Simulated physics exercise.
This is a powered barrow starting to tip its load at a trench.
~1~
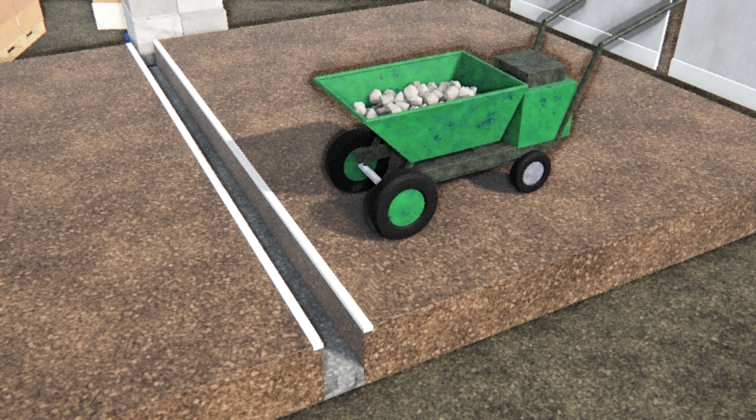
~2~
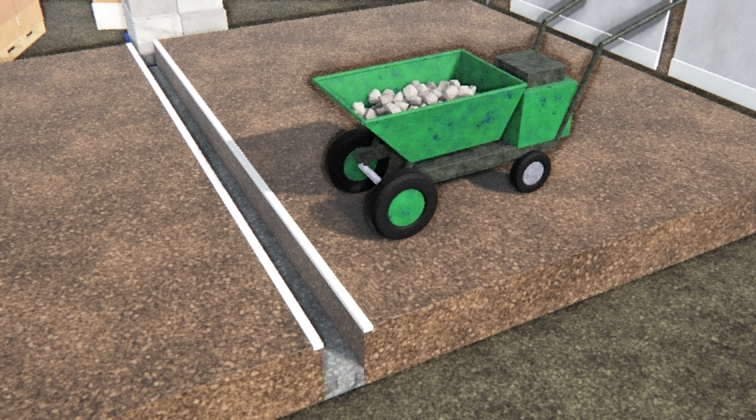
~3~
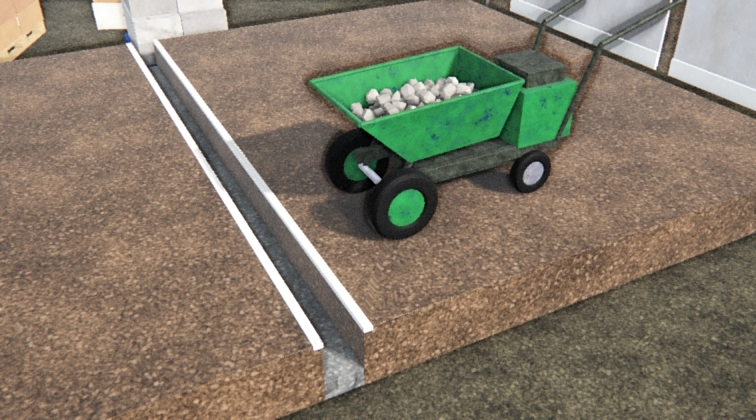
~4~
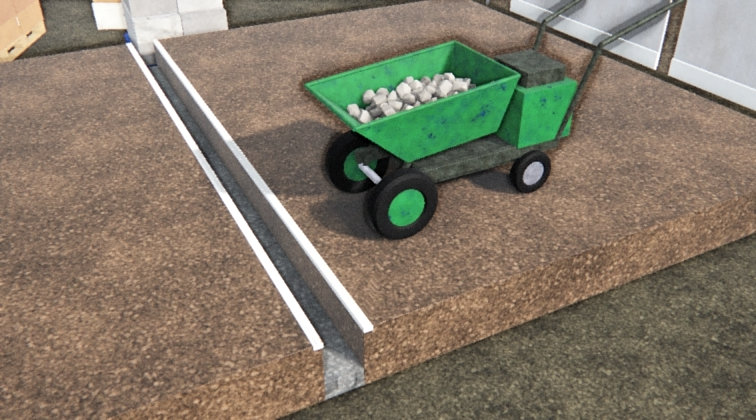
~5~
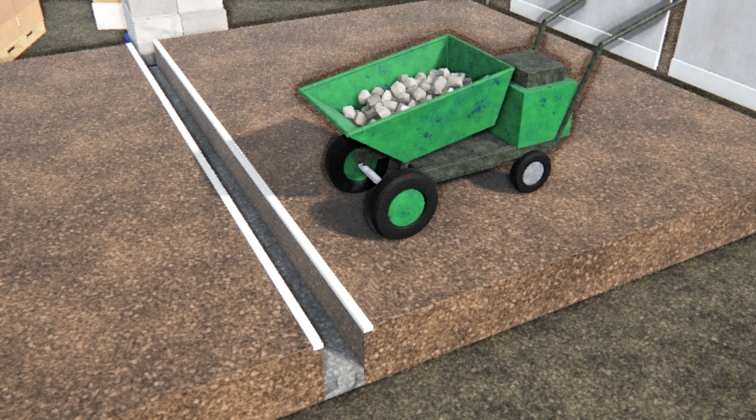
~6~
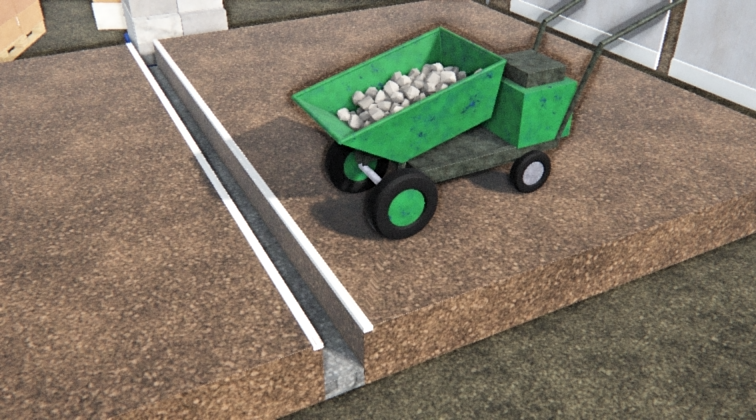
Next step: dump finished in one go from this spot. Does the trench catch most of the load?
Yes, the trench is likely to gain the main share of it.
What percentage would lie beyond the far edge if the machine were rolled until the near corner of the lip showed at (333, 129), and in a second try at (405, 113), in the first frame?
First spot 70 per cent, second spot 0 per cent.
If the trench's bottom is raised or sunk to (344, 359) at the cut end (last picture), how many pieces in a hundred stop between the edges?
Close to 40 per cent, I reckon.
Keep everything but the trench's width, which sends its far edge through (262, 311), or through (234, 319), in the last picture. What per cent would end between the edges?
100 %, 100 %.
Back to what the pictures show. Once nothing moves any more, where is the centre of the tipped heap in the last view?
Once nothing moves, the middle sits near (268, 255).
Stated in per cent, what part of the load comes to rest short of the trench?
0 percent.
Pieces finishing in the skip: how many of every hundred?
About 0 per cent.
Soon, skip tipped steeply; all in the skip.
A while on, skip tipped right over; most in the skip; a small part in or heaped over the trench; a small part beyond it; a stray few falling.
Towards the end, skip tipped right over; a small part in the skip; about two thirds in or heaped over the trench; about a third beyond it.
Finally, skip tipped right over; about two thirds in or heaped over the trench; about a third beyond it.
